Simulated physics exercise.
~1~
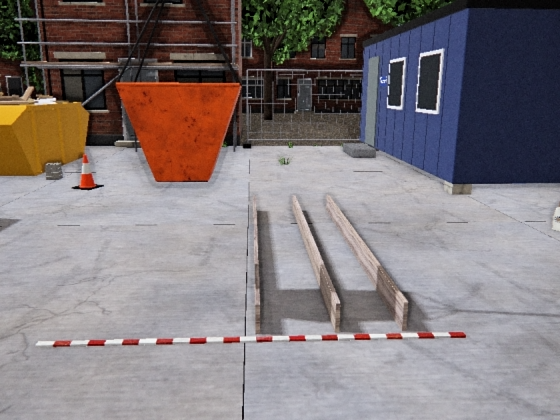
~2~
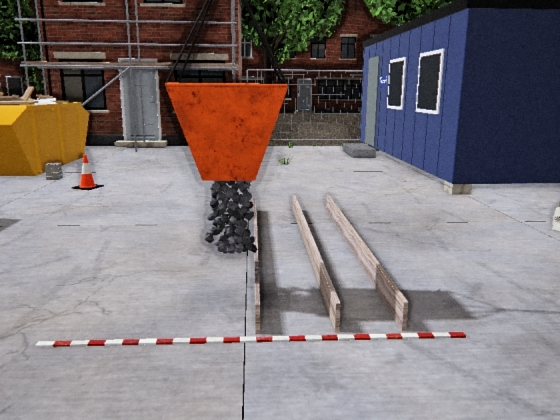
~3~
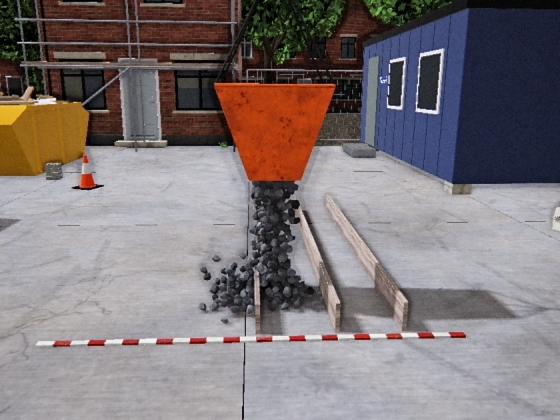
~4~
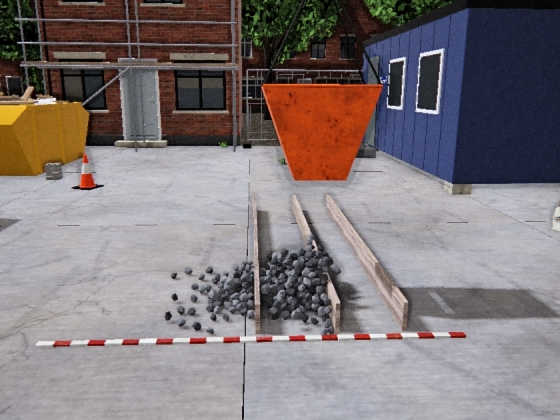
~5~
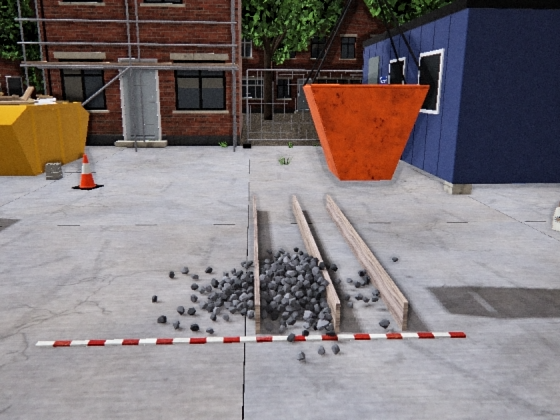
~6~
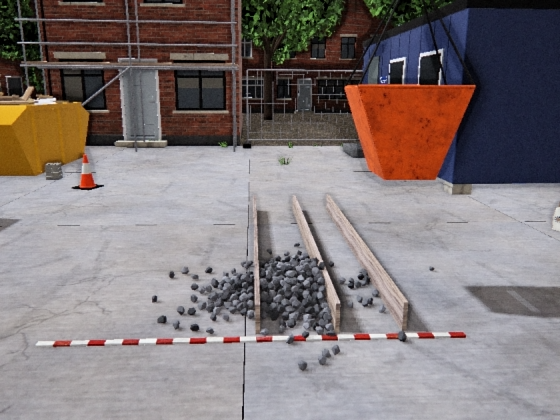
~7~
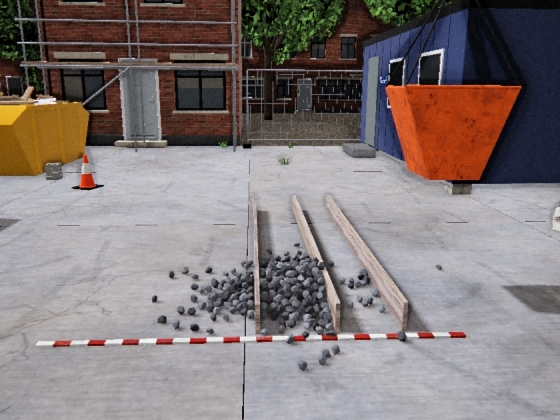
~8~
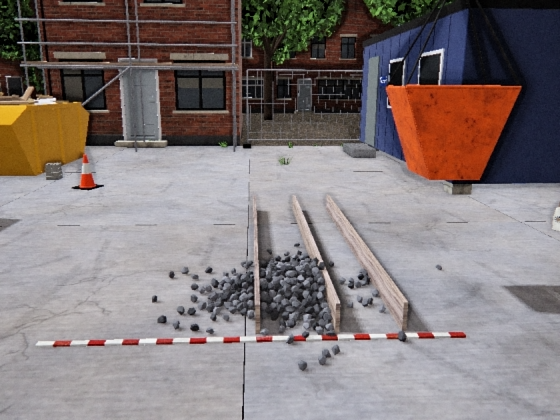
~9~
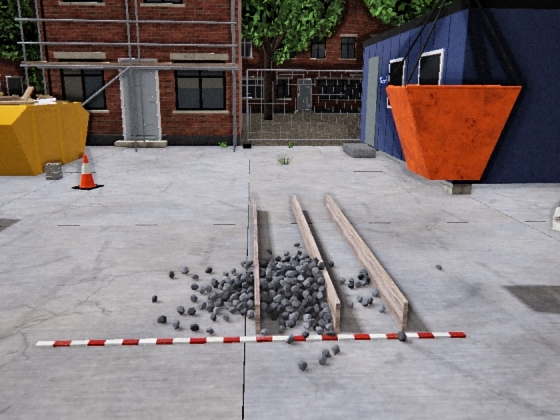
At first, an orange skip hangs over a concrete yard, left of three wooden planks that mark off two bays behind a red and white striped pole. It moves right and dark grey stones pour from its bottom in a thick stream, landing around the leftmost plank. The skip keeps travelling right, soon empty, while the stones spread into a heap and a few roll forward past the pole. It then stops in front of the blue cabin. At the end, most stones lie still in the left bay, with some left of it and a few in the right bay.
